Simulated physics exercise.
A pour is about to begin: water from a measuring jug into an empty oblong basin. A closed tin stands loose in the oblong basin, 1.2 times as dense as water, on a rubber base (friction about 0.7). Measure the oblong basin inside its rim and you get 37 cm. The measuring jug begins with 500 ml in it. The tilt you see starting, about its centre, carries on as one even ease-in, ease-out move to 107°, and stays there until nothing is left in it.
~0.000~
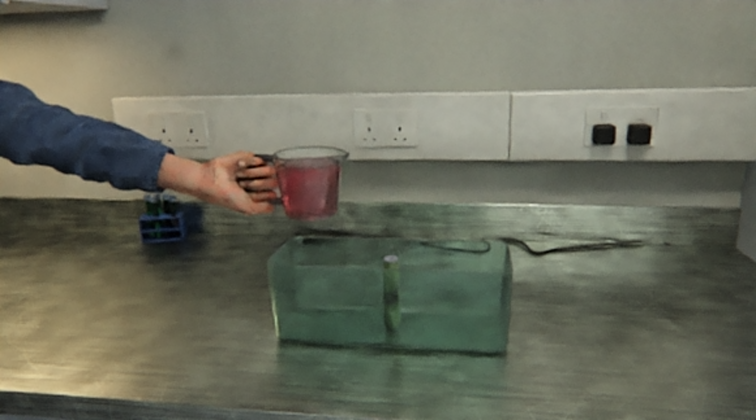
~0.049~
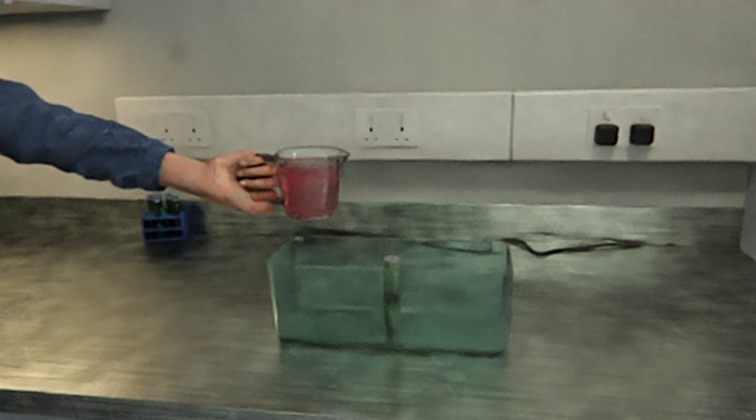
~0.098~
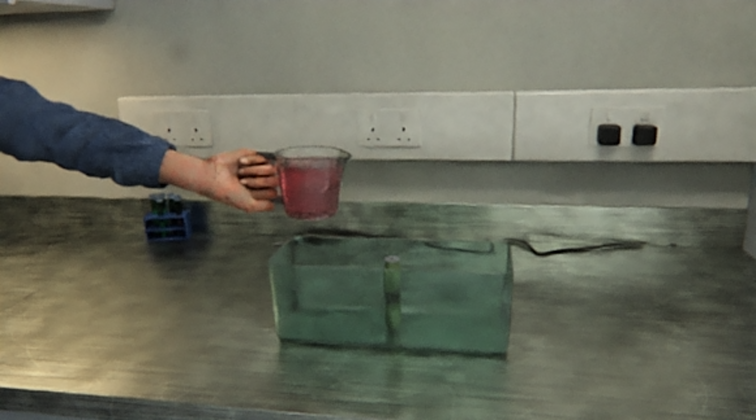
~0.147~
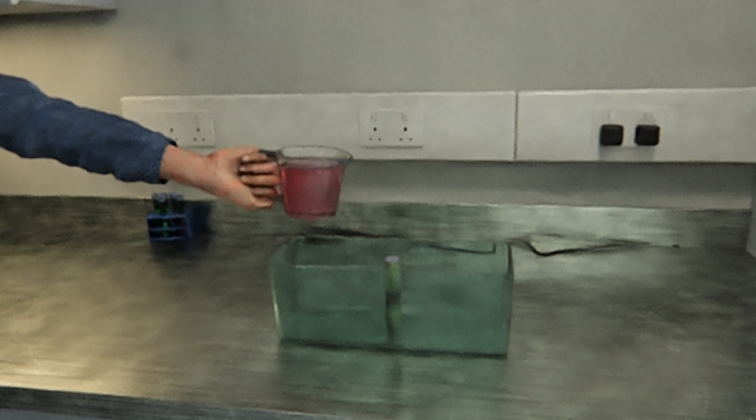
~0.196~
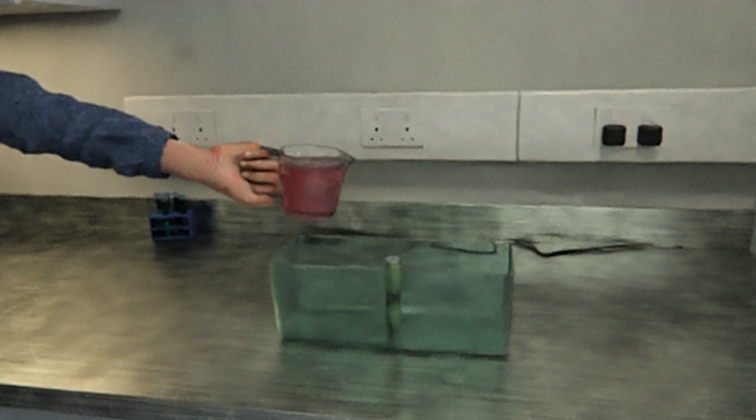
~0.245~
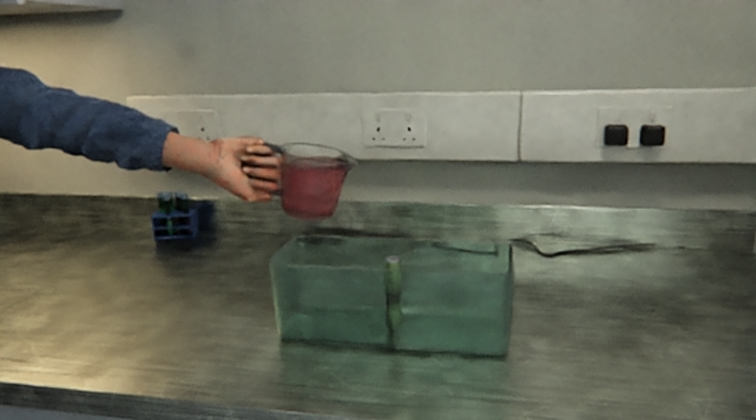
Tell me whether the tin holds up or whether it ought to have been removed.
It overbalances.
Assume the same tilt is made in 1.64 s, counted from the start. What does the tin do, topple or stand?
So the tin will tip over.
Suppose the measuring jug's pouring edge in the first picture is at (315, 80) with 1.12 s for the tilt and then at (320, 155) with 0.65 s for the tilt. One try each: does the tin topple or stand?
Run one: It tumbles. Run two: It does not tip.
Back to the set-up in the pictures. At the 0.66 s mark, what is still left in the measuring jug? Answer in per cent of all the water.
At that time about 68 in a hundred parts are still held.
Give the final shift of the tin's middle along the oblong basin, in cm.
In the end the tin's centre has shifted about 7.5 centimetres.
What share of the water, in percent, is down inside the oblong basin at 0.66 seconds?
About 12%.
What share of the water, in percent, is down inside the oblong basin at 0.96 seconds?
That comes to about 78 percent.
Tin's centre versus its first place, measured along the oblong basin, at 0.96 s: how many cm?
Near 1 cm of travel.
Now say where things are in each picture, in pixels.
Tilt 0°; pouring edge (349, 154); surface from (279, 162) to (341, 162); the oblong basin's rim runs from (279, 251) to (510, 258); the tin's top is at (391, 262), in the first picture.
Tilt 1°; pouring edge (350, 155); surface from (280, 161) to (342, 162), in the second picture.
Tilt 2°; pouring edge (351, 156); surface from (281, 161) to (343, 162), in the third picture.
Tilt 4°; pouring edge (353, 157); surface from (283, 161) to (344, 163), in the fourth picture.
Tilt 8°; pouring edge (355, 160); surface from (285, 161) to (346, 163), in the fifth picture.
Tilt 12°; pouring edge (357, 163); surface from (287, 162) to (350, 163), in the sixth picture.
After 0.66 s the tilt is 68° and 68 per cent is still to pour; the tin stands where it began.
After 0.96 s the tilt is 102° and 12 per cent is still to pour; the tin leans 6°.
After 1.28 s the tilt is 107° and 0 per cent is still to pour; the tin lies on its side.
After 1.62 s the tilt is 107° and 0 per cent is still to pour; the tin lies on its side.
In the end the tin lies on its side.
